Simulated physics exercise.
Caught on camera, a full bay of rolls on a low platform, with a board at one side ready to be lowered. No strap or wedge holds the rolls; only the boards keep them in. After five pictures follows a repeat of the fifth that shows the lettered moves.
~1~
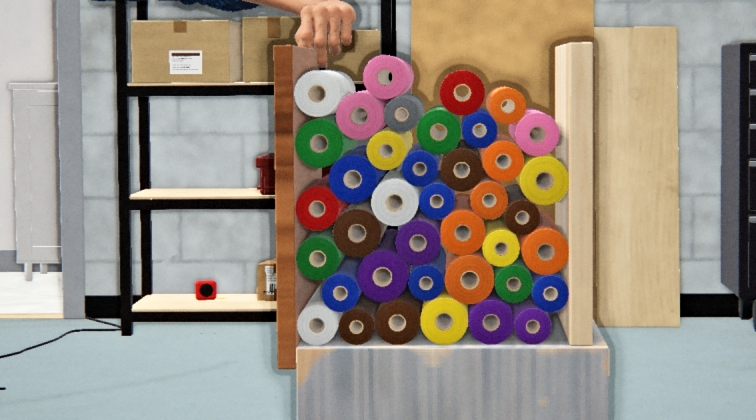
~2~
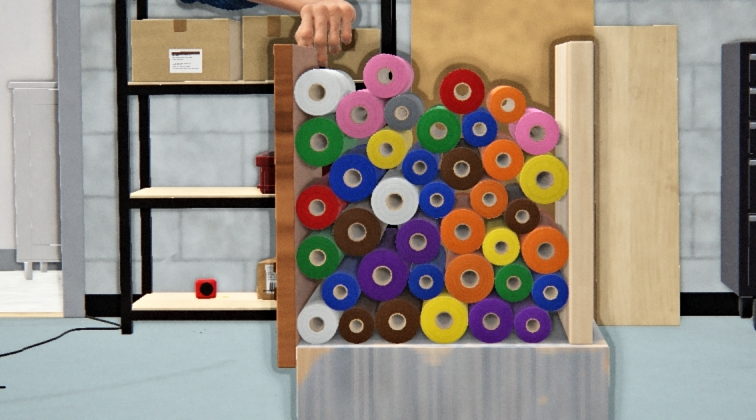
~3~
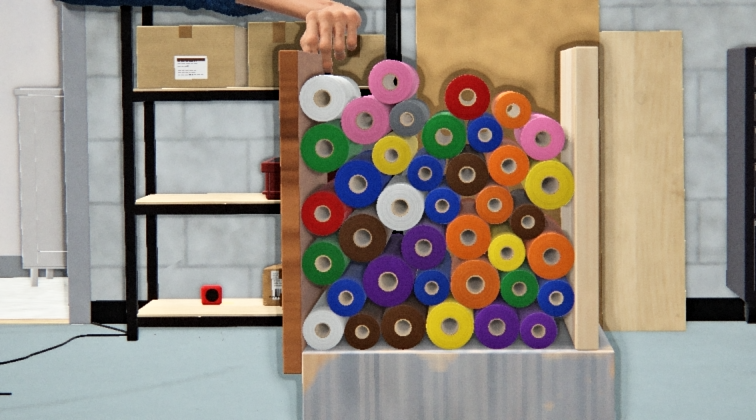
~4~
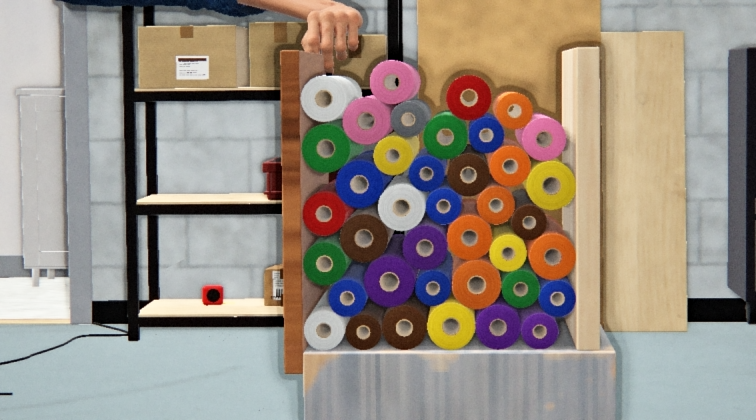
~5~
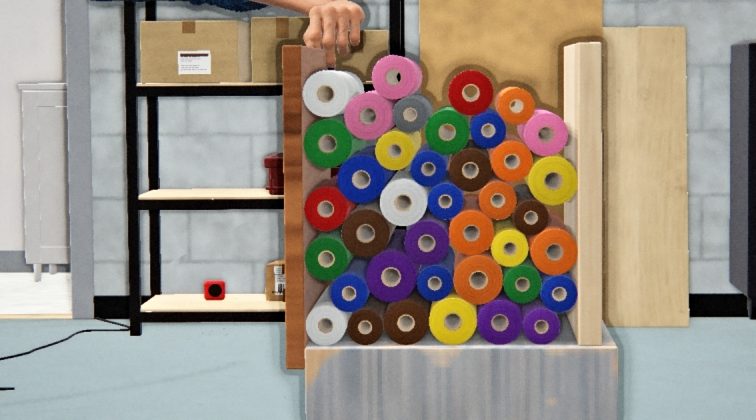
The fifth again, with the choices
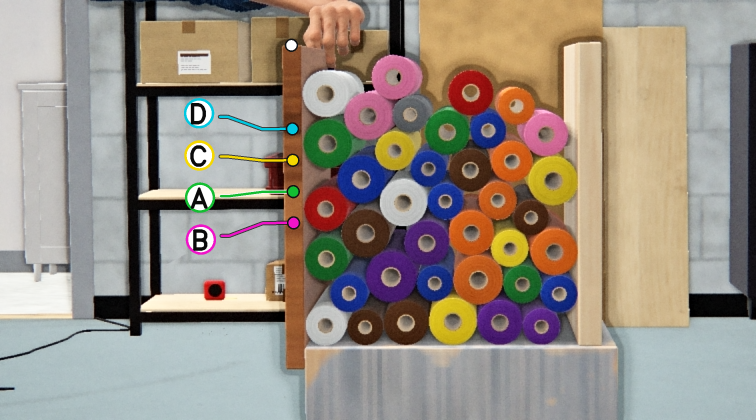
Colourful rolls in white, pink, purple, orange, green, blue, yellow, red and brown fill a bay between two upright boards on a low platform, seen straight on in a room with a pale block wall. A hand grips the top of the reddish-brown left board, beside black shelving holding cardboard boxes. The rolls and boards stay in place relative to one another while the view shifts slightly.
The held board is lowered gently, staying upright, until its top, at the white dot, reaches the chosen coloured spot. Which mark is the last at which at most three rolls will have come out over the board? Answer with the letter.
It can be let down to A.
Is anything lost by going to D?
No.
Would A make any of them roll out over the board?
At A: Yes.
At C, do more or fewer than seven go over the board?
It loses fewer than seven.
On the copy, A at (293, 191); B at (294, 223); C at (293, 160); D at (292, 129); the white dot at (291, 45).
On A. First, top of the board (303, 111).
Then, top of the board (304, 187).
Finally, top of the board (304, 191), one out over the board.
By contrast, B four out over the board; C one out over the board; D none out over the board.
